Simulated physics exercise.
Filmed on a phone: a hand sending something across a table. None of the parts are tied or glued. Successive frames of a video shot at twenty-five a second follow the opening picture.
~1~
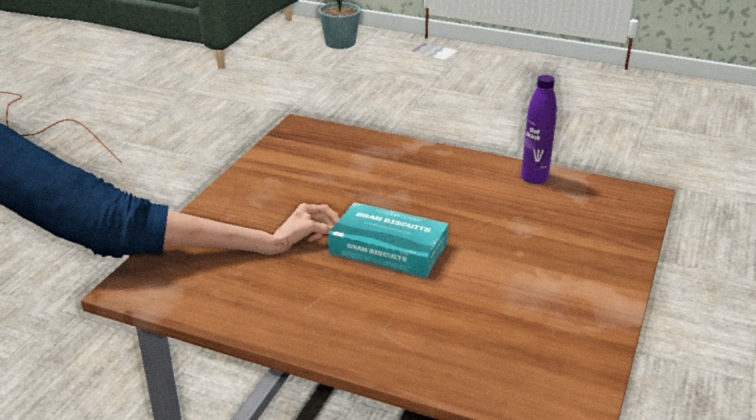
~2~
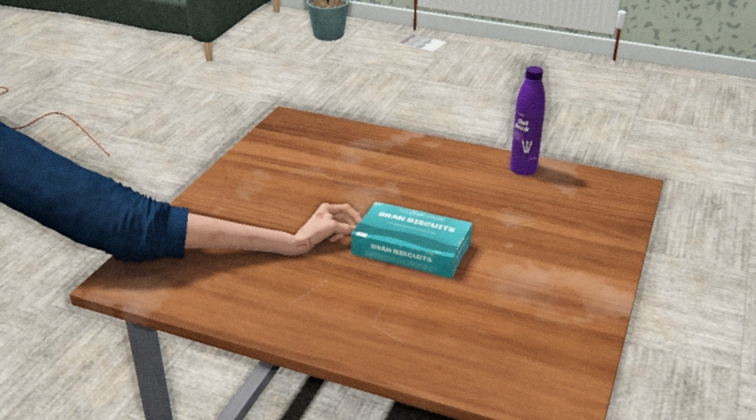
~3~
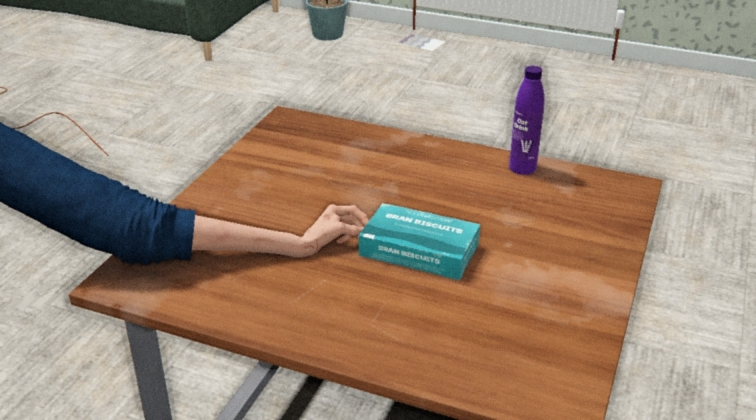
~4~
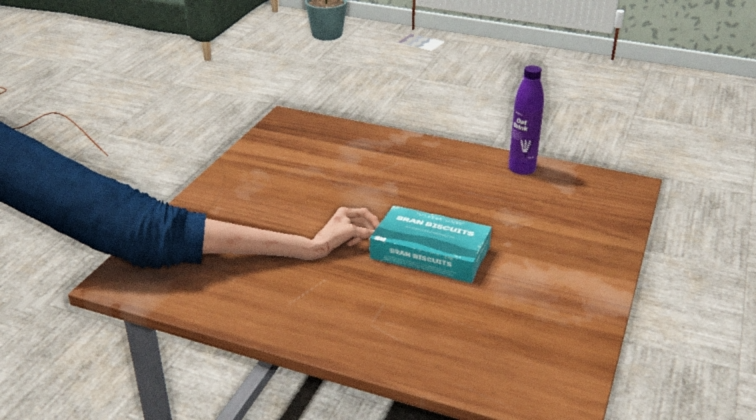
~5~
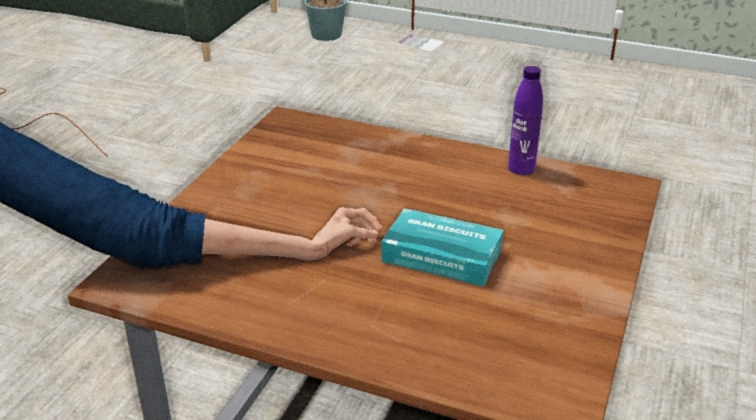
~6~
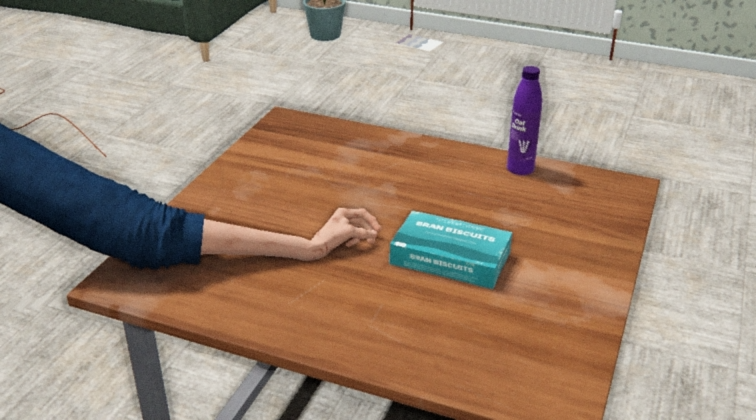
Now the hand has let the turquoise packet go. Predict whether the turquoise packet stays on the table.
Never off.
Then, 0.10 s after the last picture, turquoise packet slid a little near (464, 251).
Then, 0.40 s after the last picture, turquoise packet resting near (464, 251).
At rest, moved from the start, turquoise packet. Seen from the same camera at the end, turquoise packet near (464, 251).
